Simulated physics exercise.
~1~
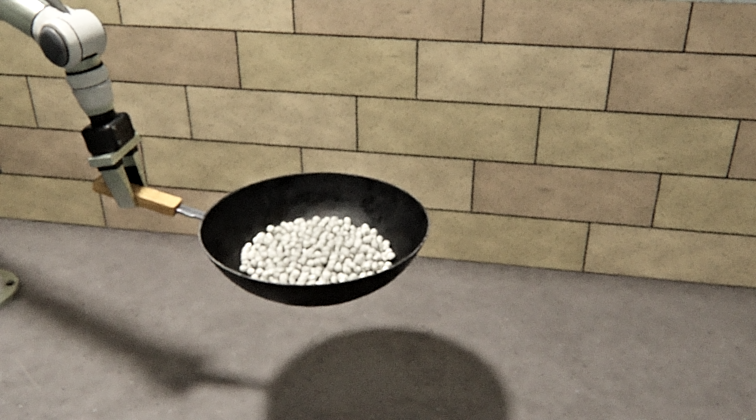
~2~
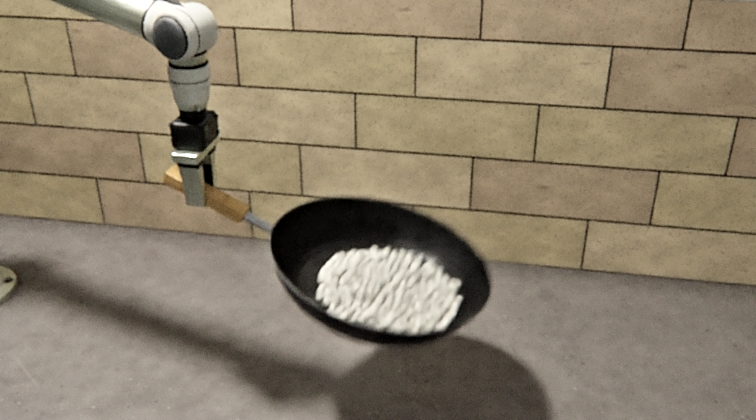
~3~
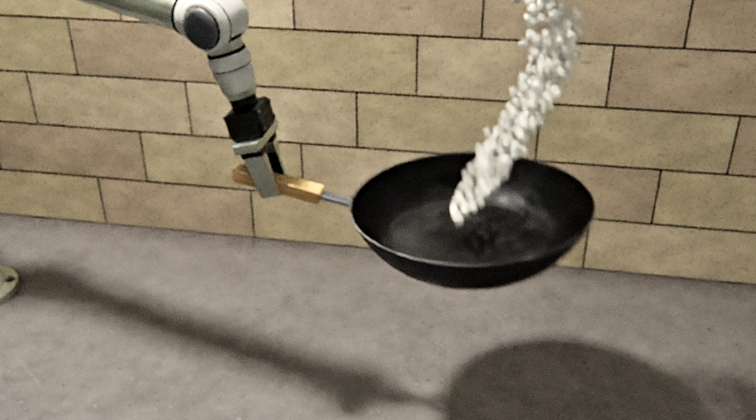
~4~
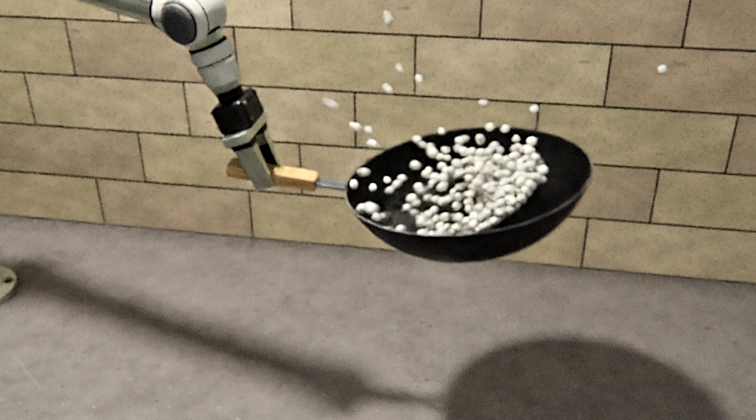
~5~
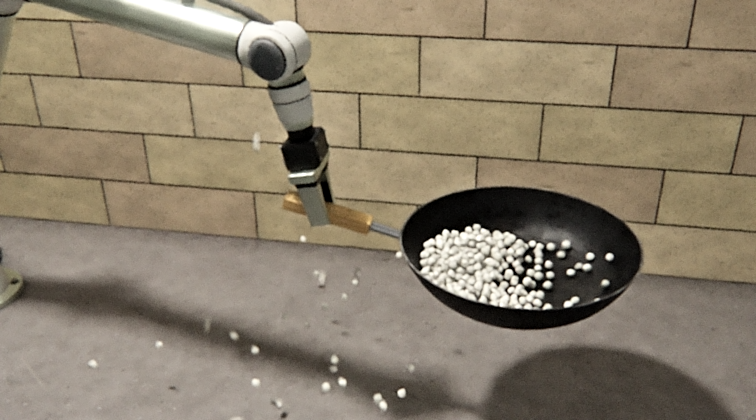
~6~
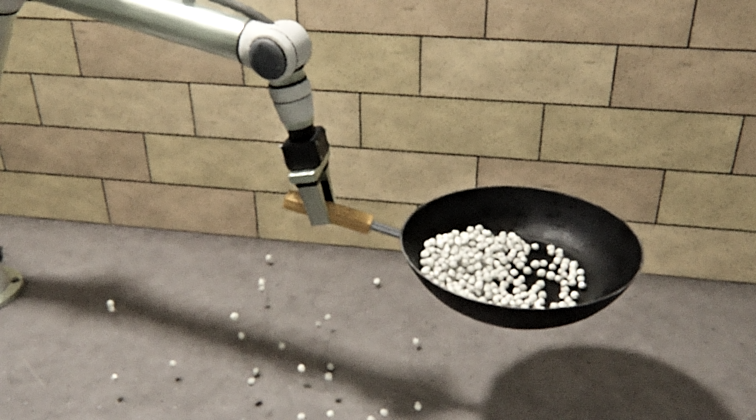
A black frying pan full of small white beads hangs from the gripper of a white and grey robot arm at left, held by its wooden handle above a grey surface before a tan brick wall, seen from the front and slightly above. The arm swings the pan right and dips it, then lifts it, flinging the beads up in a tall stream. Most drop back into the tilted pan, while some scatter over its near-handle side. The pan moves lower right and levels as strays fall and bounce. It ends still, most beads inside, others strewn below.
